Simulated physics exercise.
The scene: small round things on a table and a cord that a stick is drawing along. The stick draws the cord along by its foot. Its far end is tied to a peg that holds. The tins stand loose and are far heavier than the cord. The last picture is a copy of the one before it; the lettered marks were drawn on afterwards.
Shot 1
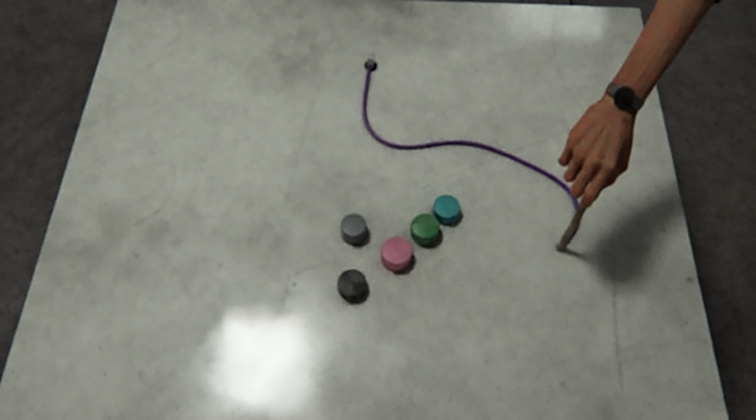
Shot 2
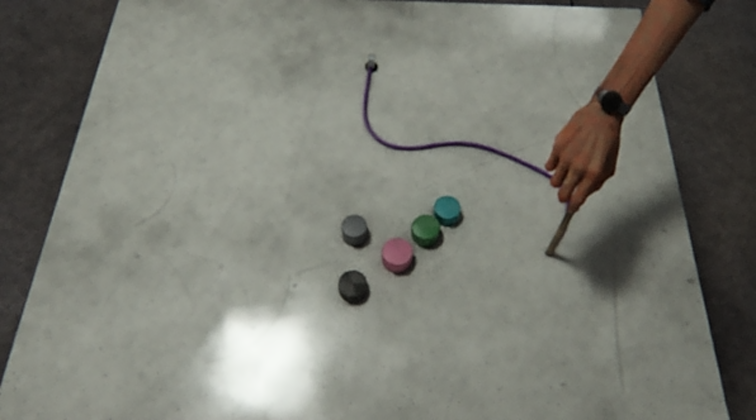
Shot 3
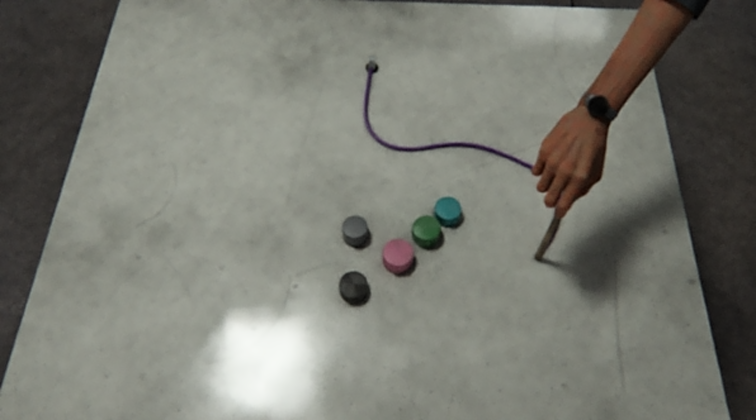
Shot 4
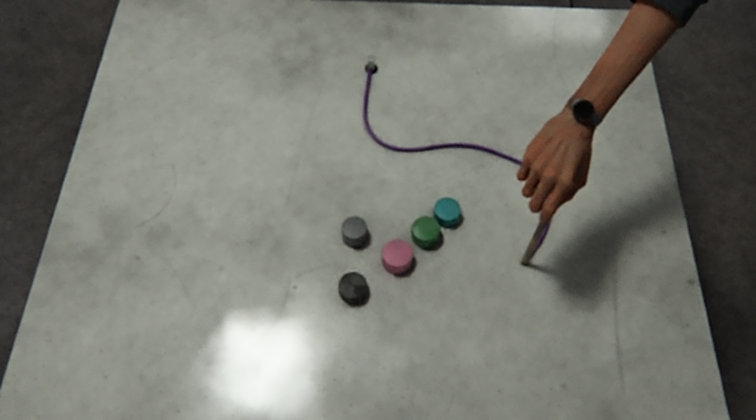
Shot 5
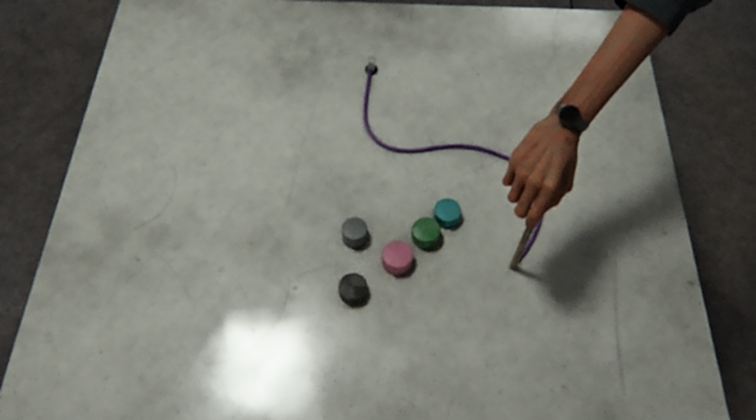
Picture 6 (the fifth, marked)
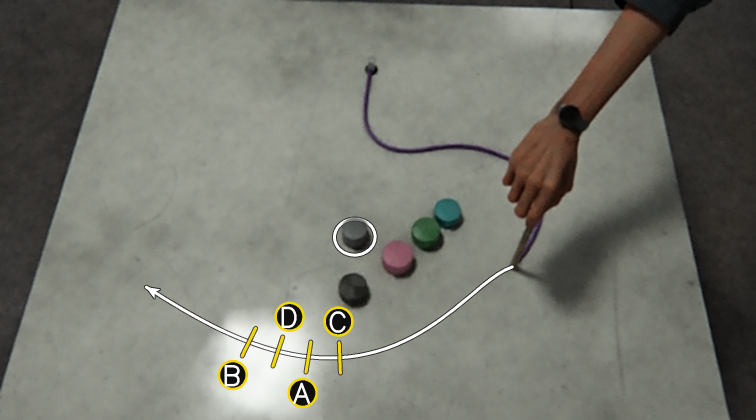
On a pale table, a hand moves a stick left, drawing a purple cord near five tins.
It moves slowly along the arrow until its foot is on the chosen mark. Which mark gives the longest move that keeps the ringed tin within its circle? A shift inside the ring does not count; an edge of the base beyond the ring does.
All is well up to B.
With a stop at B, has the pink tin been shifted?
Yes.
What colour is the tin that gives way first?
Turquoise.
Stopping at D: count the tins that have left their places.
Three.
On the marked copy, A at (308, 357); B at (249, 342); C at (340, 358); D at (278, 351); the ring at (355, 237); the route from (513, 267) via (330, 358) to (146, 287).
With B. Early on, foot of the stick (436, 323); grey tin (355, 233).
Further on, foot of the stick (337, 358); grey tin (355, 233); turquoise tin (441, 213).
At the end, foot of the stick (249, 342); pink tin (370, 252); green tin (383, 228); black tin (339, 275); grey tin (353, 231); turquoise tin (386, 205); the grey tin is still in its ring.
As for the rest, A is safe but short; C is safe but short; D is safe but short.
